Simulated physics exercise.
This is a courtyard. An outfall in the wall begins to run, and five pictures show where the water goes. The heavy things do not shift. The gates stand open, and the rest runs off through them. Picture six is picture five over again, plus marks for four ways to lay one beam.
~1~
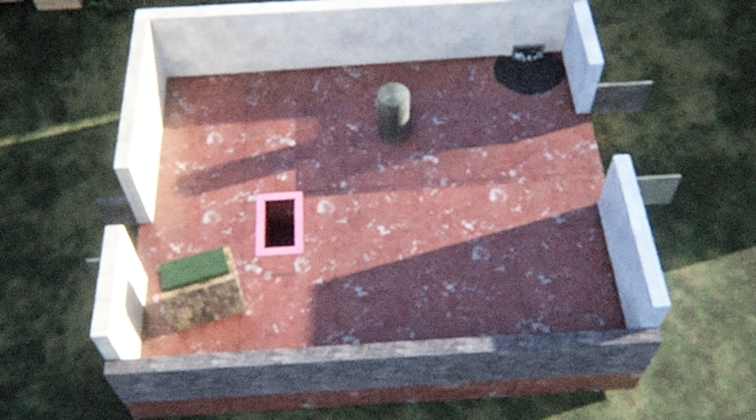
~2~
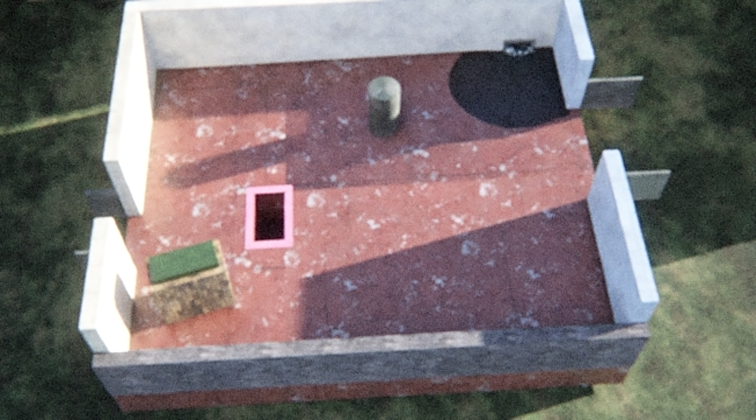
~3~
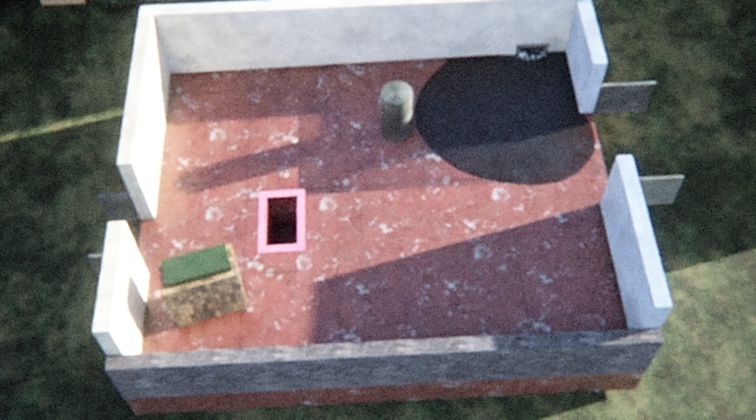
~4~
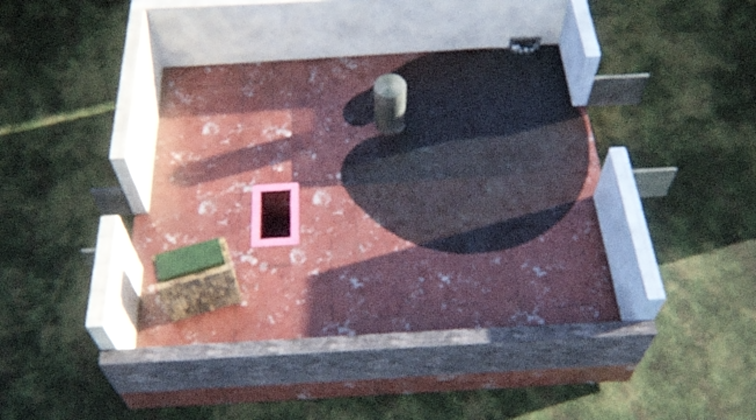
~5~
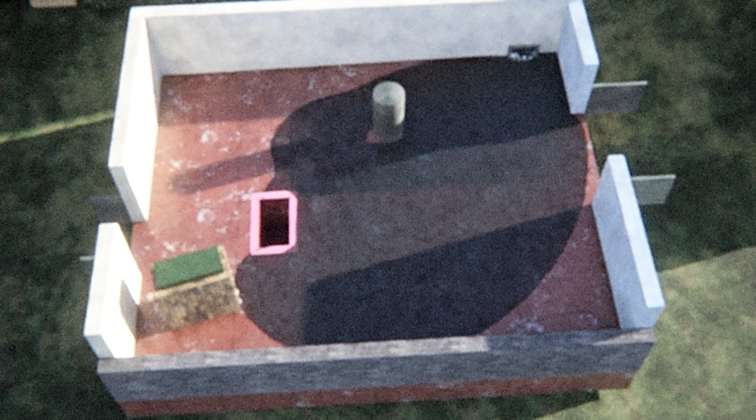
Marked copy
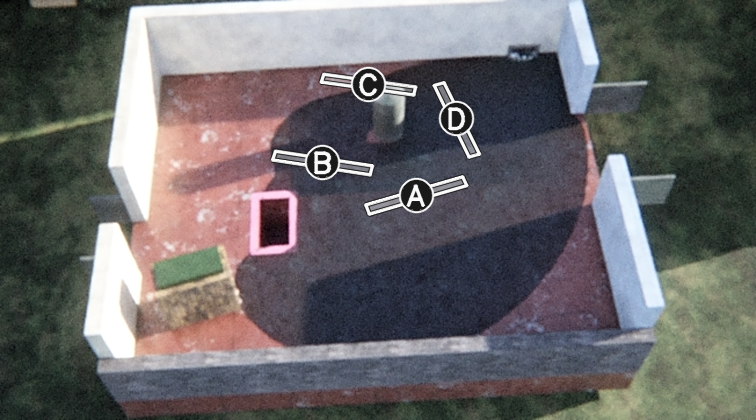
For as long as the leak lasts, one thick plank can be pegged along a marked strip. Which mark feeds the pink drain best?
The best place is A.
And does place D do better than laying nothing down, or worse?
Worse.
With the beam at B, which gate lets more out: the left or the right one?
The left gate.
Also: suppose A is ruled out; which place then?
The answer is C.
On the marked copy, A from (367, 209) to (464, 181); B from (274, 155) to (371, 170); C from (322, 78) to (414, 90); D from (439, 84) to (474, 155).
With A, about 32 % of the stream goes into the pink drain, about 60 % out by the gates.
With B, about 15 % of the stream goes into the pink drain, about 77 % out by the gates.
With C, about 21 % of the stream goes into the pink drain, about 71 % out by the gates.
With D, about 11 % of the stream goes into the pink drain, about 83 % out by the gates.
